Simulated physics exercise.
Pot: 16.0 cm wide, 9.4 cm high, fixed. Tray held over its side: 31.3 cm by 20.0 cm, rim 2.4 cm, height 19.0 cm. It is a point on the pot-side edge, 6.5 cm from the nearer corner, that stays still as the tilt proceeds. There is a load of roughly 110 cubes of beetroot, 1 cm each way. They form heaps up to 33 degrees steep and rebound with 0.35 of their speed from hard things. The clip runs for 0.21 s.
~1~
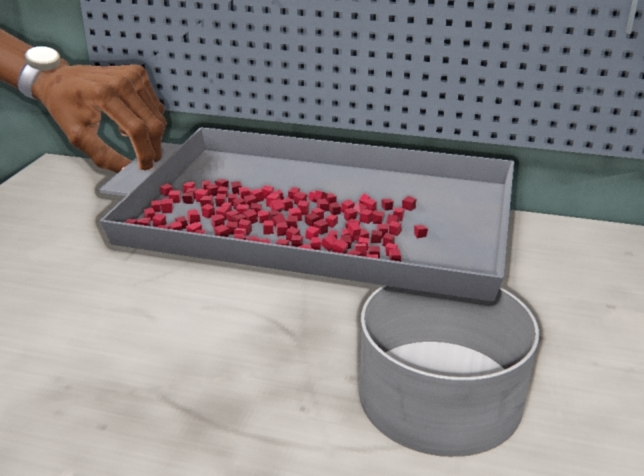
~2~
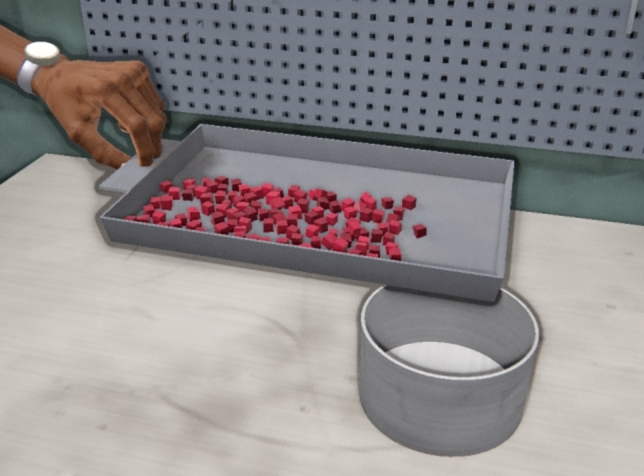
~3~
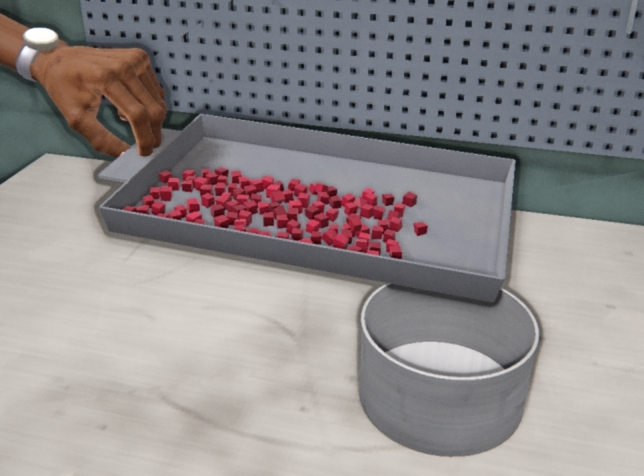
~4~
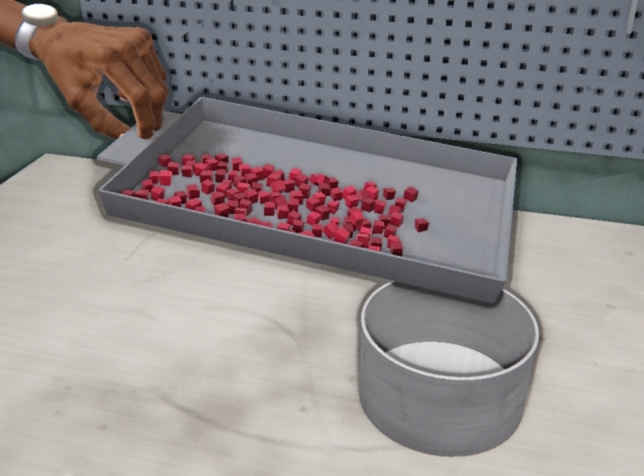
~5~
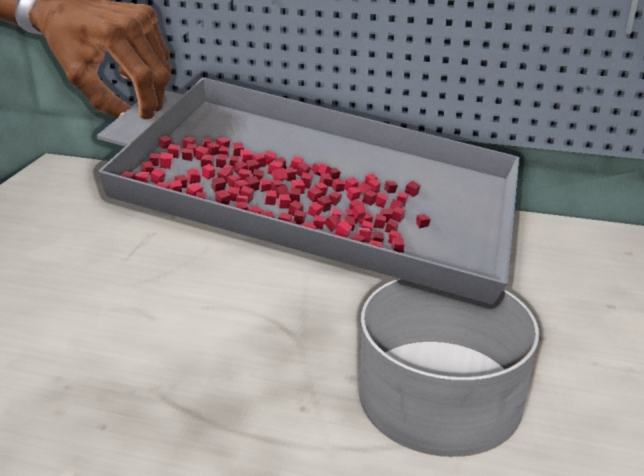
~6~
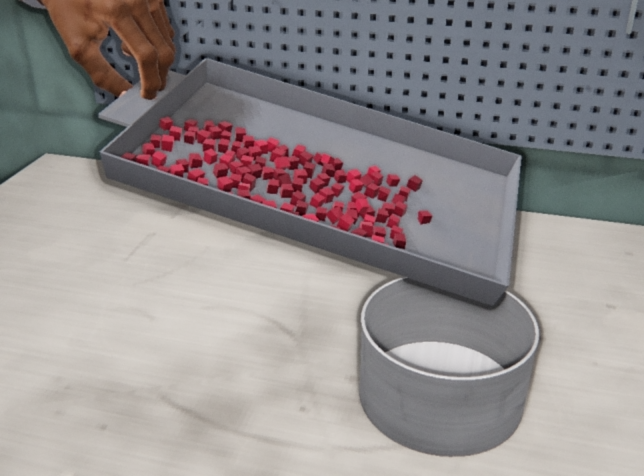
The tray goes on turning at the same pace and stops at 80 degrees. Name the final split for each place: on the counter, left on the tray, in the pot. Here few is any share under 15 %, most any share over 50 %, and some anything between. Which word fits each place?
Counter: Most; tray: Some; pot: Few.
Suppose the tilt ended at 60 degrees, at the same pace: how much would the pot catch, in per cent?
In that case, near 0 percent.
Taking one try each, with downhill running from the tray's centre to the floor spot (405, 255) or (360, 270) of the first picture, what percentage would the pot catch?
The share comes to roughly 0 in a hundred, then roughly 0 in a hundred.
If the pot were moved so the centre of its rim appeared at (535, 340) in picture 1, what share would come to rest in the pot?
About 30 per cent.
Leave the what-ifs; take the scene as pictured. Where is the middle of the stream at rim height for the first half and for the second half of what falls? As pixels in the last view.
Early: About (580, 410); late: About (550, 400).
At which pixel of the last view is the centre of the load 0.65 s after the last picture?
The middle of the load should be at about (503, 262) by then.
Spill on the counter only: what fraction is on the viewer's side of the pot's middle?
Roughly 90 per cent.
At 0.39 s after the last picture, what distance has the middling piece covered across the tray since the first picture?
By then it sits near 3 cm from where it began.
Then, 0.39 s after the last picture, tilt 45 degrees; the tray holds 100 %, the pot 0 %.
Then, 0.65 s after the last picture, tilt 67 degrees; the tray holds 90 %, the pot 0 %.
Then, 1.02 s after the last picture, tilt 80 degrees; the tray holds 35 %, the pot 0 %.
In the end, counter 70 %, tray 30 %, pot 0 %.
